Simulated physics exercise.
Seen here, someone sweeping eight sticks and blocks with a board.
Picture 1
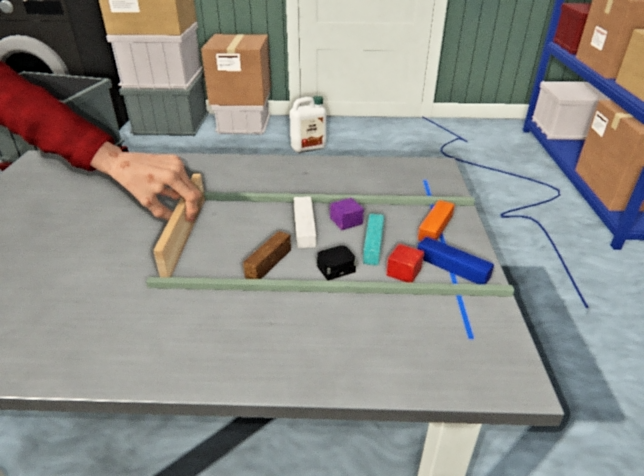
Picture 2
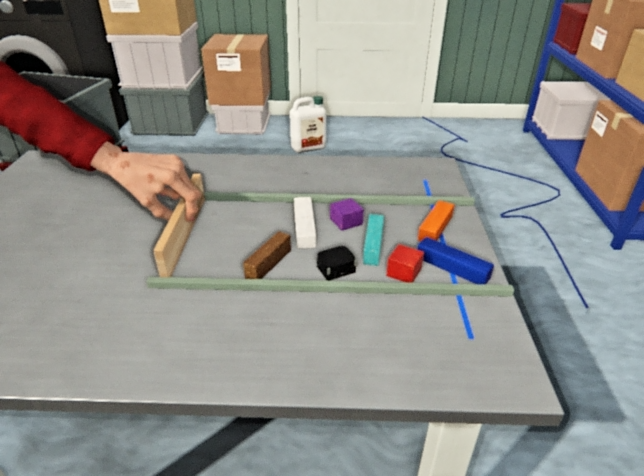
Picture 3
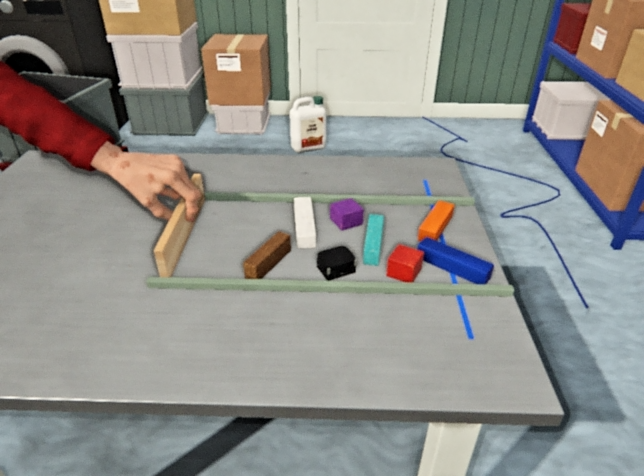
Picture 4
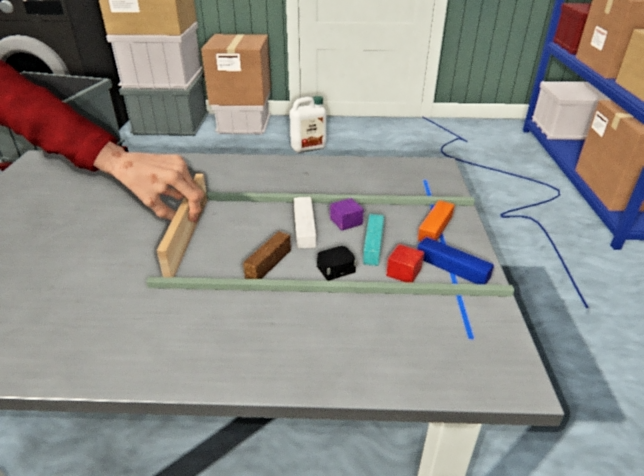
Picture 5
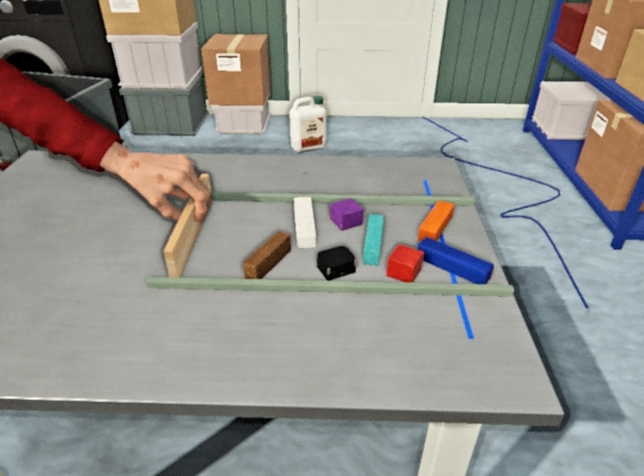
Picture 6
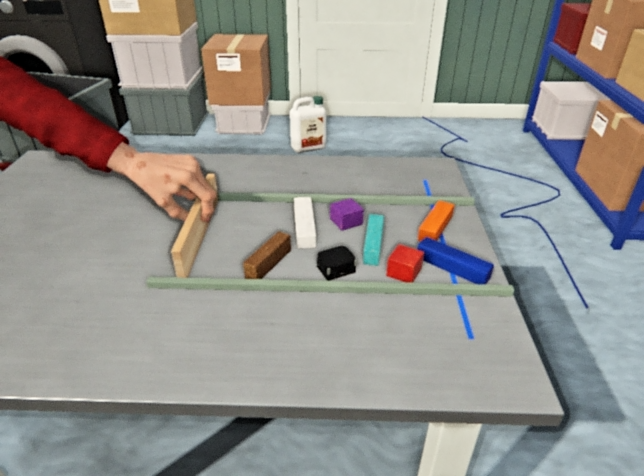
A hand slides a wooden board slightly right between green strips, toward eight still colored pieces.
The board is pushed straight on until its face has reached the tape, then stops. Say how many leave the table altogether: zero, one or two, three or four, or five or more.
The number that fall off is three or four.
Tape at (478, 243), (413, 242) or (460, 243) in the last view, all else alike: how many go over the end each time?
In that order 7, 0 and 5.
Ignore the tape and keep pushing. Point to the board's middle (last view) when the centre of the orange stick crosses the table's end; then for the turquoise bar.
Its middle is around (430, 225) and around (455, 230).
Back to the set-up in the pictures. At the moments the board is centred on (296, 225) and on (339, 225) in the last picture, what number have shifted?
At the one place 2, at the other 6.
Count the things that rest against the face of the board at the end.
That makes 2.
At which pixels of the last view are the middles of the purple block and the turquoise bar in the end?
Near (469, 211) and (485, 238).
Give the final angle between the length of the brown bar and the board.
Some 0 degrees.
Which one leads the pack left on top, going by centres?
The turquoise bar.
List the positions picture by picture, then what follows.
The first picture shows blue stick (454, 261); orange stick (437, 222); red block (405, 264); board (183, 222); tape (443, 242).
The second picture shows orange stick (437, 222); white bar (305, 222).
The third picture shows red block (405, 264); purple block (347, 214).
The fourth picture shows blue stick (454, 261); brown bar (268, 256).
The fifth picture shows orange stick (437, 222); turquoise bar (374, 239).
The sixth picture shows blue stick (454, 261); orange stick (437, 222); red block (405, 264); board (198, 223); tape (443, 242).
Soon after, none off yet; blue stick at rest near (454, 261); orange stick at rest near (437, 222); red block at rest near (405, 264).
At rest, the number that fall off is three or four; fallen, red block, orange stick and blue stick.
